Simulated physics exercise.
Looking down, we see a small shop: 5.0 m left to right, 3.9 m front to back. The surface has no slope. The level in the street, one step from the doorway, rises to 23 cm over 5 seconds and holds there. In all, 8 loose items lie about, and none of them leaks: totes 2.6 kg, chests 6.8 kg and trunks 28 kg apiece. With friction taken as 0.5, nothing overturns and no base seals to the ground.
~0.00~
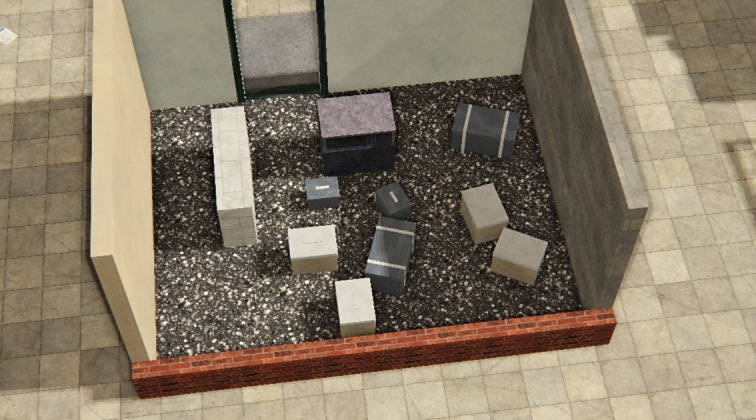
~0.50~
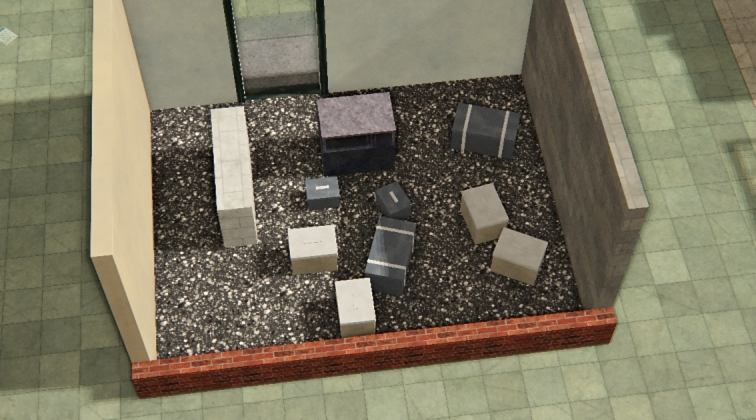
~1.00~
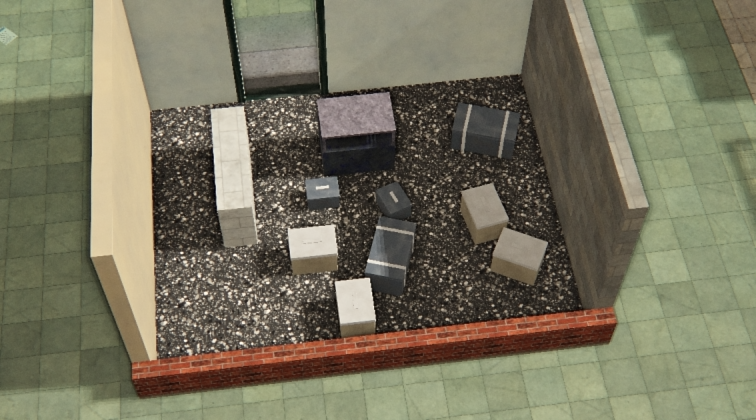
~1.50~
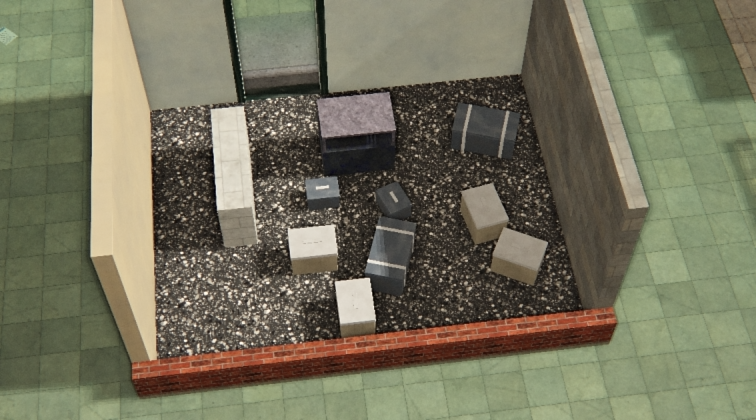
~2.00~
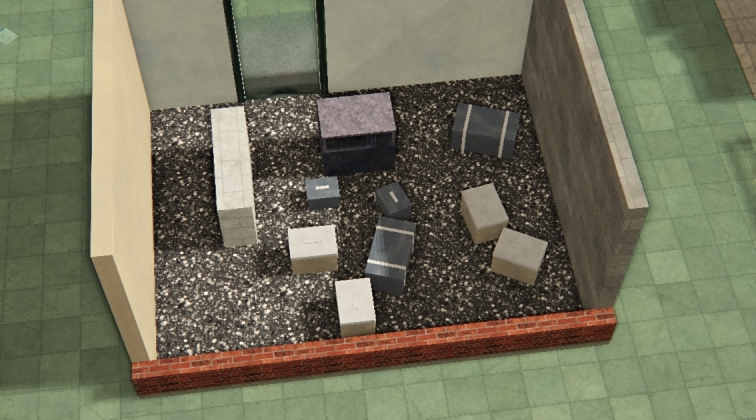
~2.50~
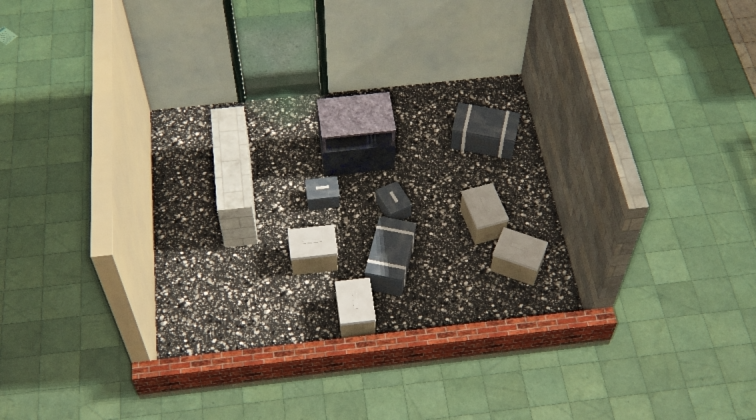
Greenish water spreading over the paving outside a small walled shop and covering the doorway step, while boxes inside stay still.
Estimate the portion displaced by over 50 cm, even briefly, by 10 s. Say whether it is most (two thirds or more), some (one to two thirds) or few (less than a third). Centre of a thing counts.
Some.
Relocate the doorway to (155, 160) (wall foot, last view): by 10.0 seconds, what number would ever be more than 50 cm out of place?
1.
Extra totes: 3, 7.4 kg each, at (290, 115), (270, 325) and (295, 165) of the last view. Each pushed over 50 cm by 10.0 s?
In order: Farther; farther; farther.
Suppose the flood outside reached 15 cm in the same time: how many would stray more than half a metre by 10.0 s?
3.
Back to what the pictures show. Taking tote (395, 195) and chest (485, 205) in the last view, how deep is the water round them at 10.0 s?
Close to 2 and 4 centimetres.
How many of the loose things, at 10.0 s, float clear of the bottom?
My tally comes to 6.
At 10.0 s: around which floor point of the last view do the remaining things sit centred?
The centre is close to (441, 243).
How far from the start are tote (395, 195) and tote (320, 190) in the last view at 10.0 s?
In that order: 40 cm, 140 cm.
After 3.5 s 0 of 8 are over 50 cm from their spots; 0 afloat.
After 4.5 s 0 of 8 are over 50 cm from their spots; 0 afloat.
After 7.0 s 2 of 8 are over 50 cm from their spots; 3 afloat.
After 10.0 s 3 of 8 are over 50 cm from their spots, and 3 have been at some point; 6 afloat.
